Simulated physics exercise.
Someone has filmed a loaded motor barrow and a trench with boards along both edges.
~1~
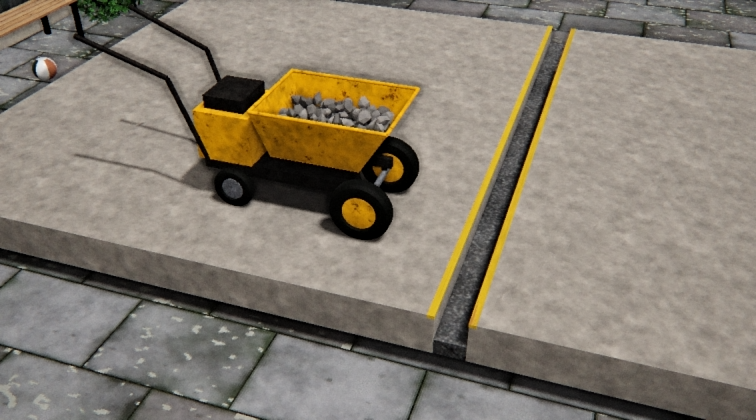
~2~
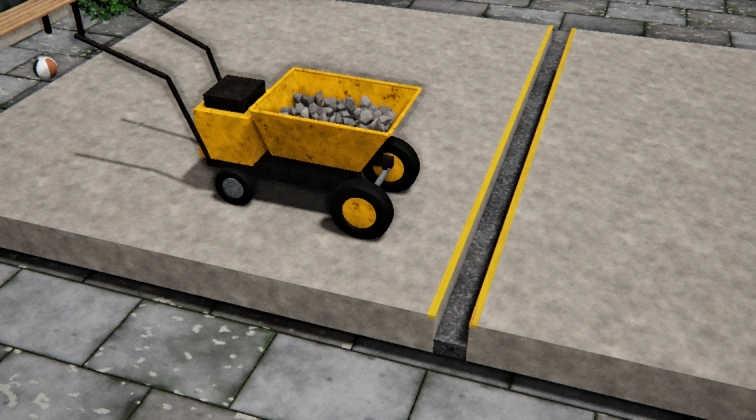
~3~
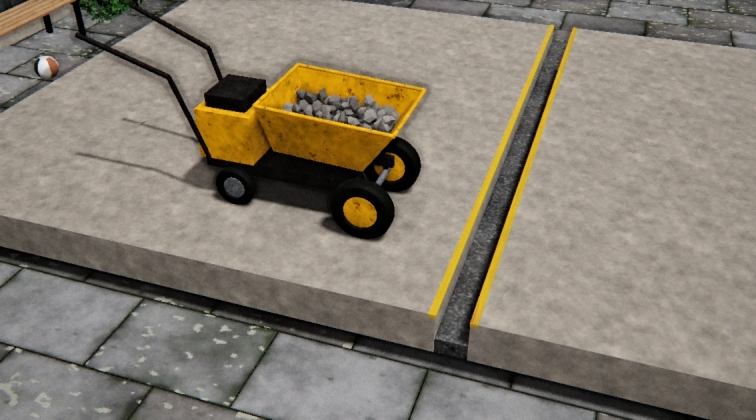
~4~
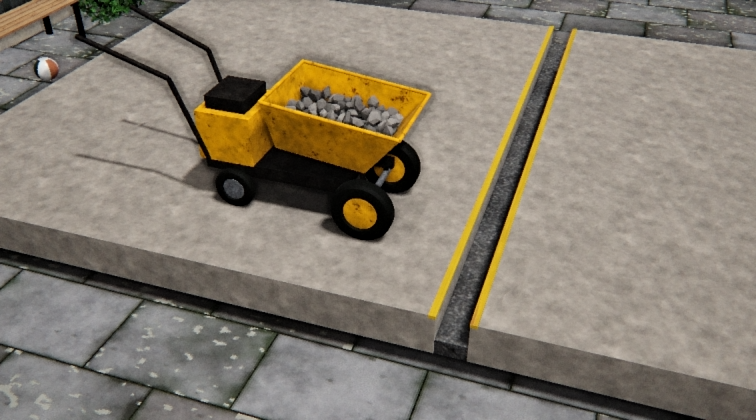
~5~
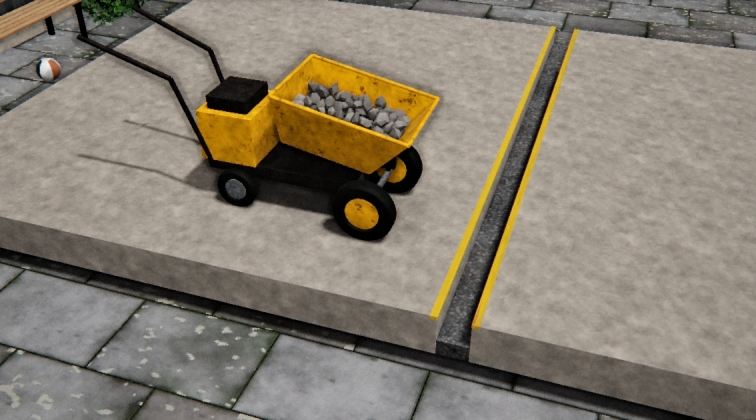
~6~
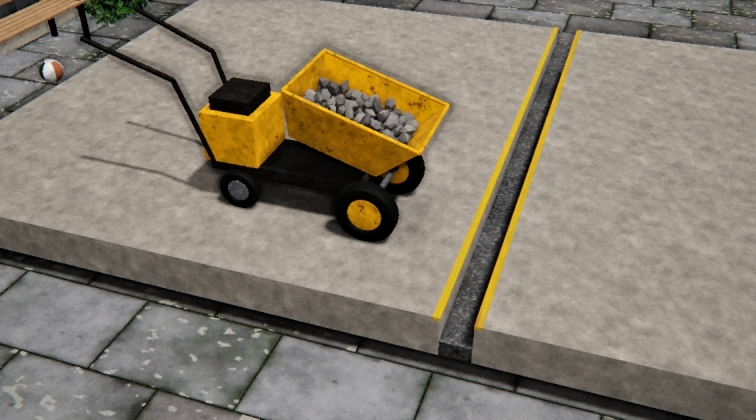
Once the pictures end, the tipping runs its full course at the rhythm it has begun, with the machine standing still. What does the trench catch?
The trench takes over half.
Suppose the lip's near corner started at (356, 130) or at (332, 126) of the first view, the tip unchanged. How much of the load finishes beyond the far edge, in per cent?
First some 0, then 0 per cent.
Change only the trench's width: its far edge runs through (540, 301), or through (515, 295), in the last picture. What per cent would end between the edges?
The first gives 100 %, the second 90 %.
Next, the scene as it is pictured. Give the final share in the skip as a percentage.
Roughly 10 in a hundred.
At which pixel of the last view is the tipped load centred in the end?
At about (491, 240).
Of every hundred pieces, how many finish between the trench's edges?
Near 70 %.
Soon after the last picture, skip tipped steeply; all in the skip.
A little later, skip tipped right over; most in the skip; a stray few short of the trench; a small part in or heaped over the trench; a stray few beyond it; a stray few falling.
Later still, skip tipped right over; about a quarter in the skip; a stray few short of the trench; about two thirds in or heaped over the trench; a small part beyond it.
By the end, skip tipped right over; a small part in the skip; a stray few short of the trench; about two thirds in or heaped over the trench; a small part beyond it.
